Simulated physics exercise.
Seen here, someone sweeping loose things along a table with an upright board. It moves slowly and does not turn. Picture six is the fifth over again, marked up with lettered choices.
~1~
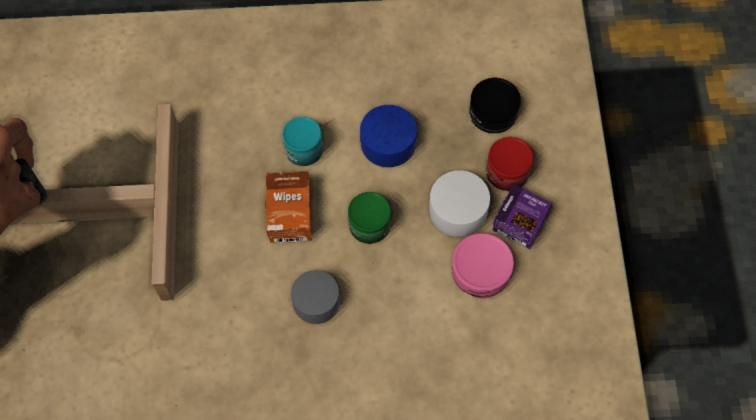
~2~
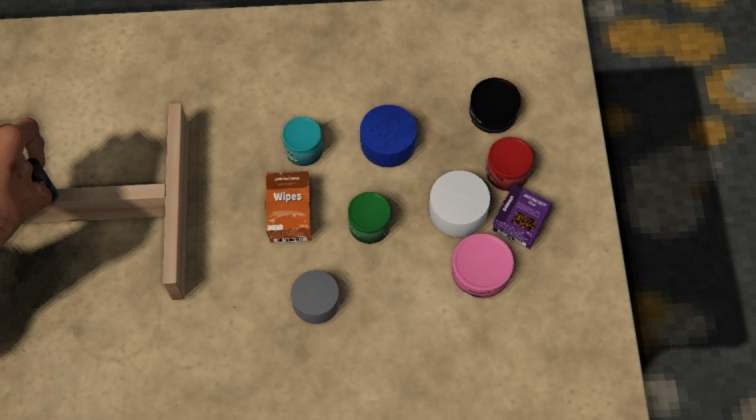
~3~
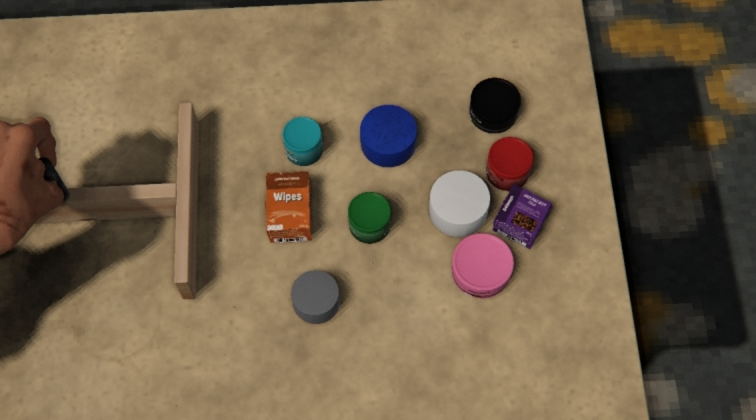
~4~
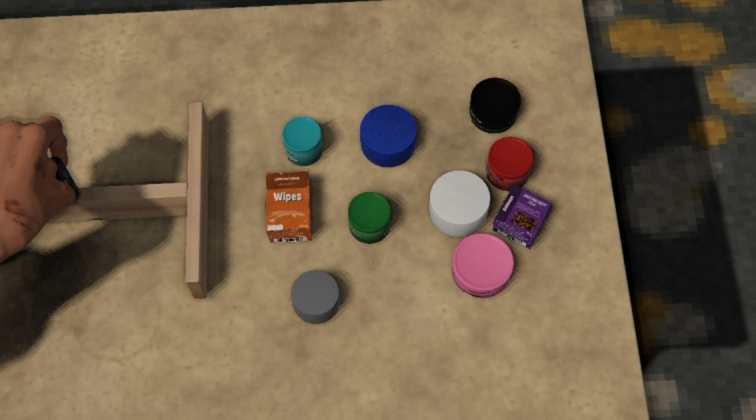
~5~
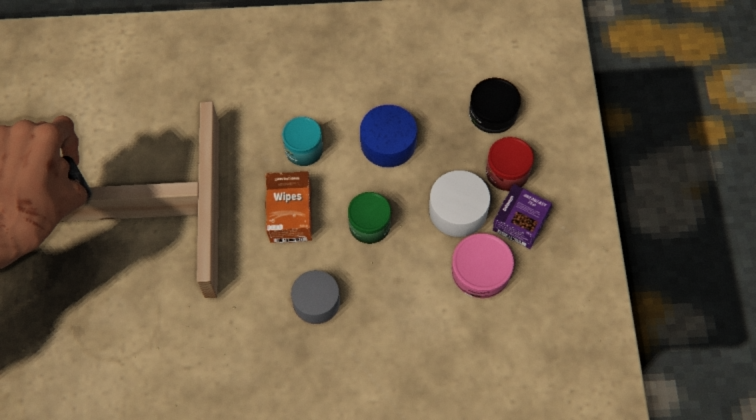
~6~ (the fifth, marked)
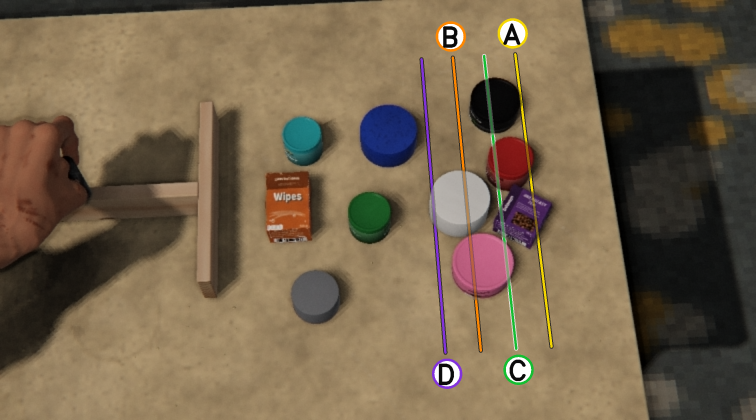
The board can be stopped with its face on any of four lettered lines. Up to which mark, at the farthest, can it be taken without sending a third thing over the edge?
A.
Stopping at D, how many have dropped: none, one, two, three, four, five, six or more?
The count is none.
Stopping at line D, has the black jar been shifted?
Yes.
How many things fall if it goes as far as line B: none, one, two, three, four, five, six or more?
In all, none.
On the marked copy, A at (532, 191); B at (466, 195); C at (499, 193); D at (433, 197).
With A. Early on, board (324, 182); grey pot (347, 308); blue pot (397, 136).
Further on, board (440, 175); red tub (556, 135); purple packet (567, 228).
At the end, board (532, 171); purple packet over the edge; red tub over the edge; two fallen.
As for the rest, B is within the limit but short; C is within the limit but short; D is within the limit but short.
